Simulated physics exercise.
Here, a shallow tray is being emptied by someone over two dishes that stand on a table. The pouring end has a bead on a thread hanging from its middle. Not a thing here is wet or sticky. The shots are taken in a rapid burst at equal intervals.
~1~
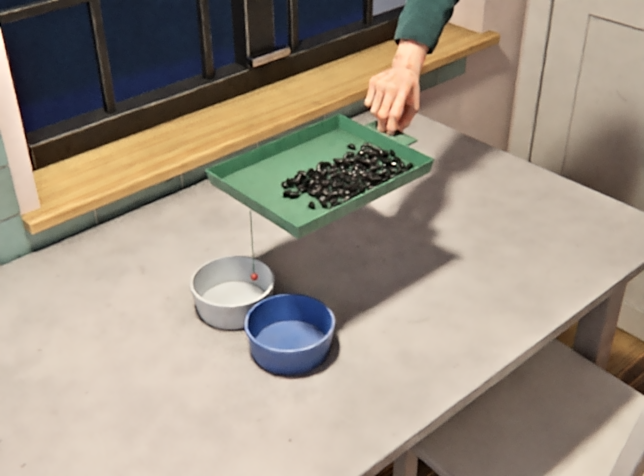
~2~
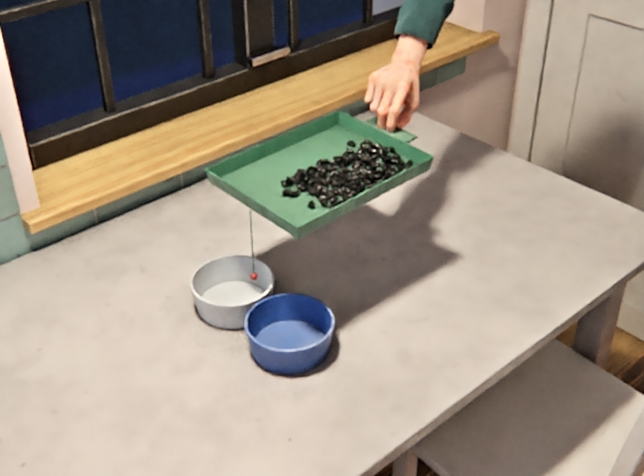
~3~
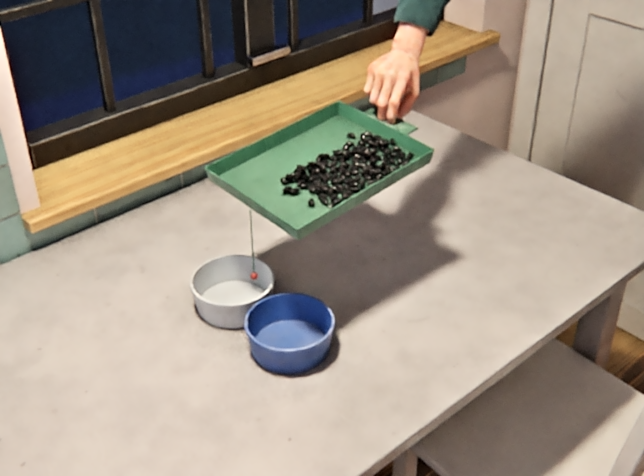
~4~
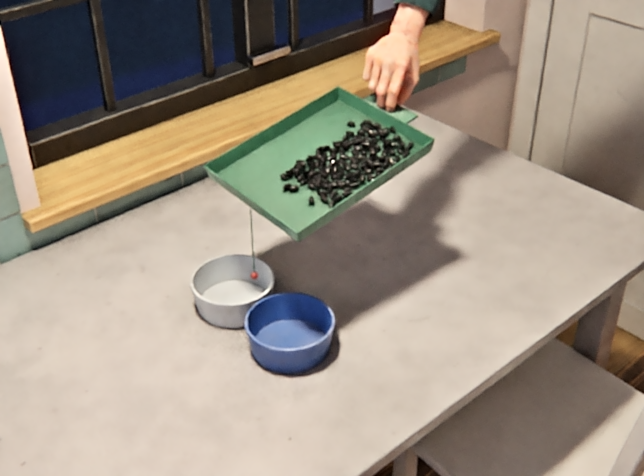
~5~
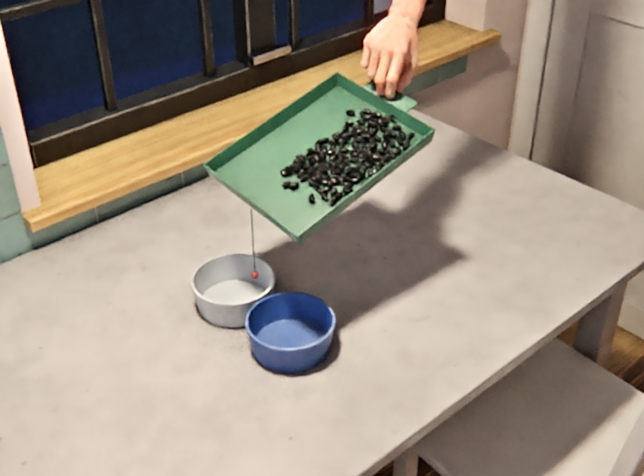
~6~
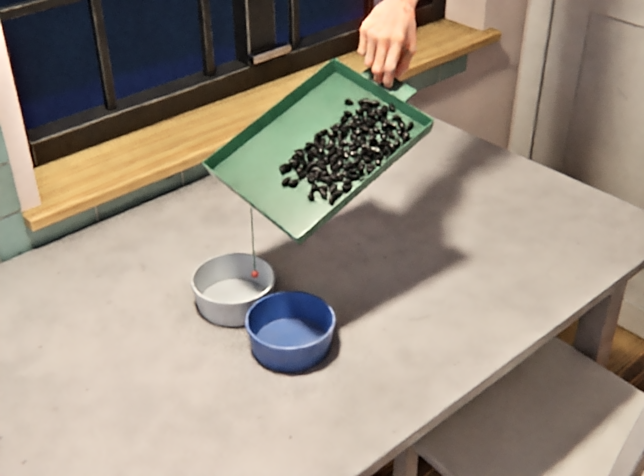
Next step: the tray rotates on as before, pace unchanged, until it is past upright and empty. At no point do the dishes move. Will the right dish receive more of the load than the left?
Yes, the right dish does.
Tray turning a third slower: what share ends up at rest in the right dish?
Roughly 90 percent.
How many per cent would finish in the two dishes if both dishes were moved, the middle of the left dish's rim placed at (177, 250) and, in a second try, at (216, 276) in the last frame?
Around 10 per cent for the first position, around 100 per cent for the second.
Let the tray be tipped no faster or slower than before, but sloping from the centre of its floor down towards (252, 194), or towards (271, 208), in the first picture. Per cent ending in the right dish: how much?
First case about 0 percent; second case about 50 percent.
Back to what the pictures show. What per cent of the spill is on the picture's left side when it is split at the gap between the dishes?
90 in a hundred, roughly.
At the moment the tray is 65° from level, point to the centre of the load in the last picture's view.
I'd put the middle close to (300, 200).
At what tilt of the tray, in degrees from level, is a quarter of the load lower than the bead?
I'd put it at about 95 degrees.
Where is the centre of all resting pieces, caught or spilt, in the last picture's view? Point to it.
Once nothing moves, the middle sits near (287, 338).
Shortly afterwards, tray tipped steeply; all but a few on the tray; only a few in the air.
Next, tray tipped past a quarter turn; near a third on the tray; near half in the right dish; only a few outside both; near a quarter in the air.
Some moments later, tray tipped past a quarter turn; all but a few in the right dish; a little outside both.
In the end, tray tipped past a quarter turn; all but a few in the right dish; none at all in the left dish; a little outside both.
